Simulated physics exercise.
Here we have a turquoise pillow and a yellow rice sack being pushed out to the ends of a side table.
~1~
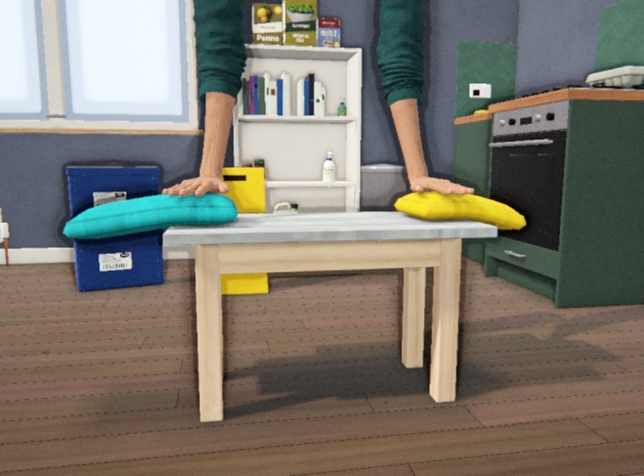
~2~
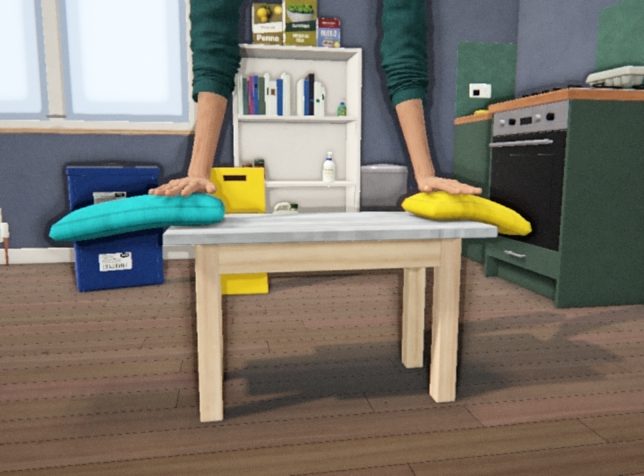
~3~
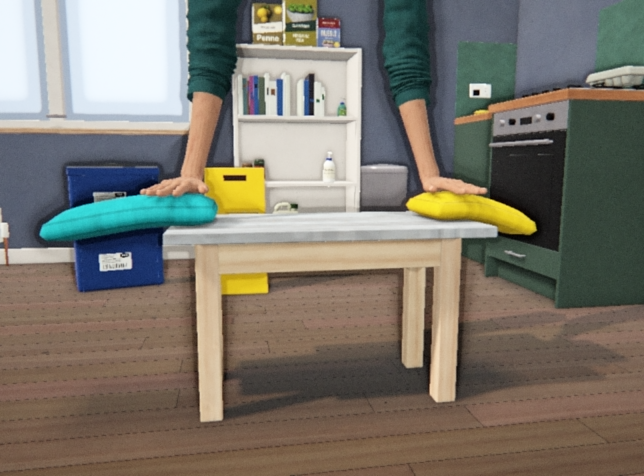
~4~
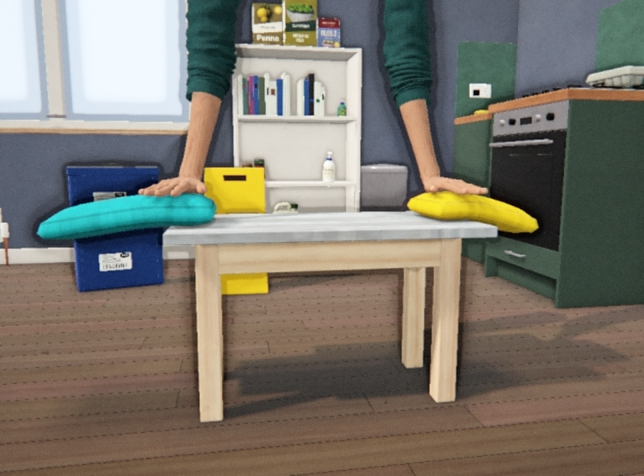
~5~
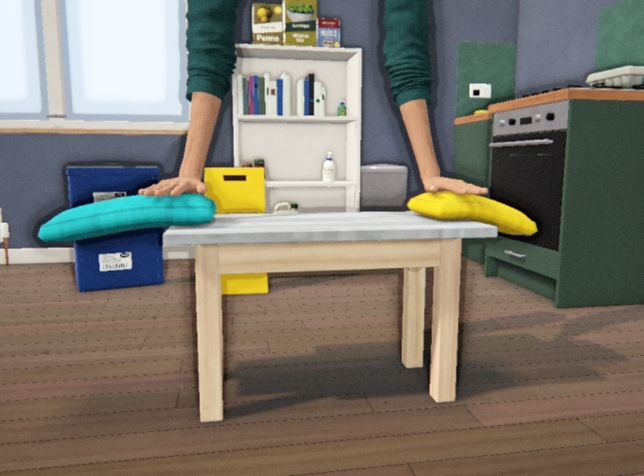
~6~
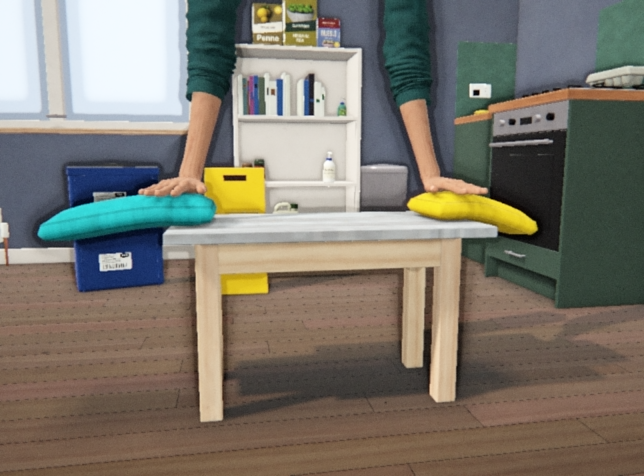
Two hands slide a turquoise pillow left and a yellow sack right, then stay still.
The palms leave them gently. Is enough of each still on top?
The turquoise pillow tips over and falls, the yellow rice sack goes down.
Then, 0.32 s later than the last view, pillow falling near (125, 285); rice sack falling near (478, 239).
Then, 0.62 s later than the last view, pillow falling near (111, 313); rice sack on the floor near (505, 357).
Finally, pillow on the floor near (97, 385); rice sack on the floor near (532, 357). The turquoise pillow goes down and the yellow rice sack slumps off the end.
